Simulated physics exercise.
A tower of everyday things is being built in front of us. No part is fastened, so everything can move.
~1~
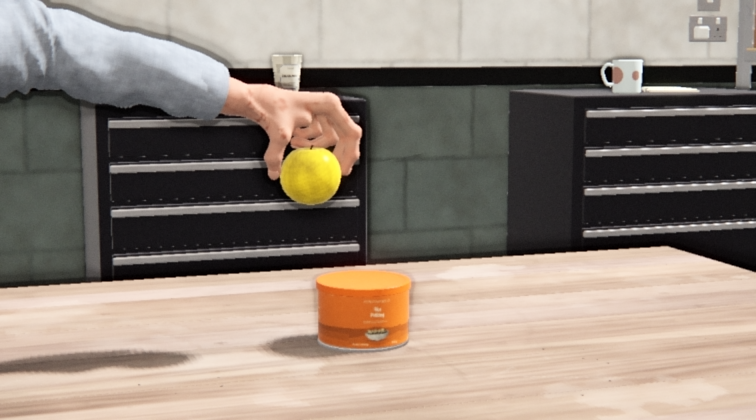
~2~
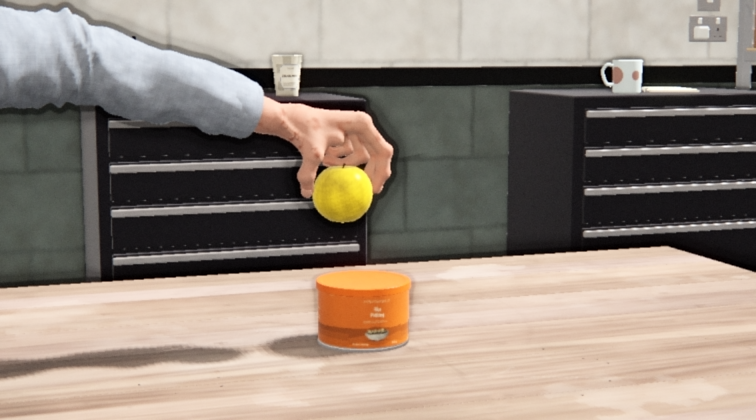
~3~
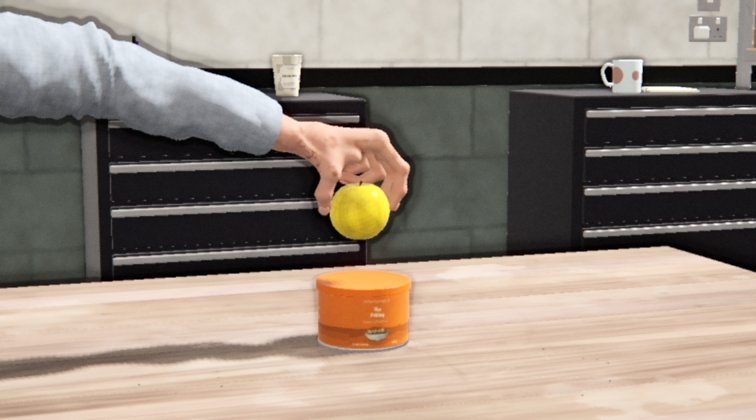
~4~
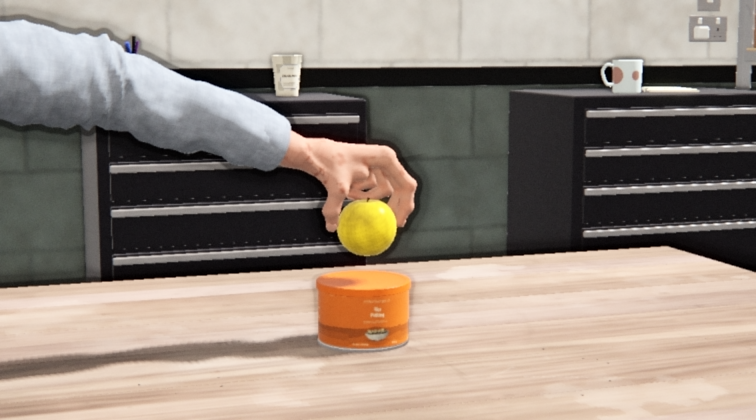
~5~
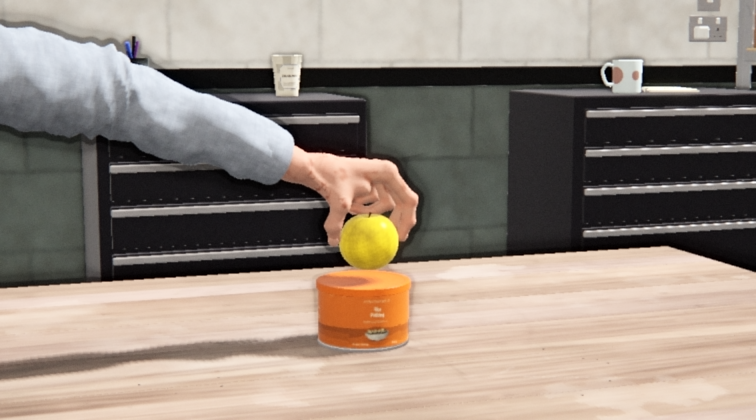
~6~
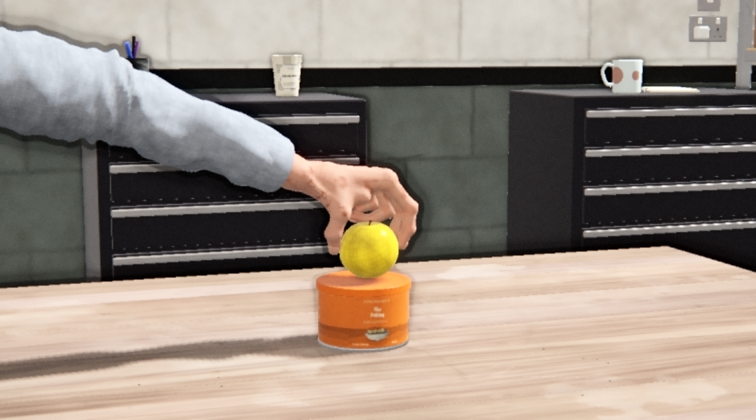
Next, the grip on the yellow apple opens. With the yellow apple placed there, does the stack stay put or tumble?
It is going to rest securely.
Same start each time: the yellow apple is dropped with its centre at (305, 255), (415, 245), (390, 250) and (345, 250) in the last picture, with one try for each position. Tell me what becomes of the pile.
Result per try: First toppled, second toppled, third still standing, fourth still standing.
Then, 0.50 s later than the last frame, all is still.
Then, 1.30 s later than the last frame, yellow apple resting near (369, 251).
When it is over, both as before. End places, in pixels of the last picture, yellow apple near (369, 251). The pile holds.
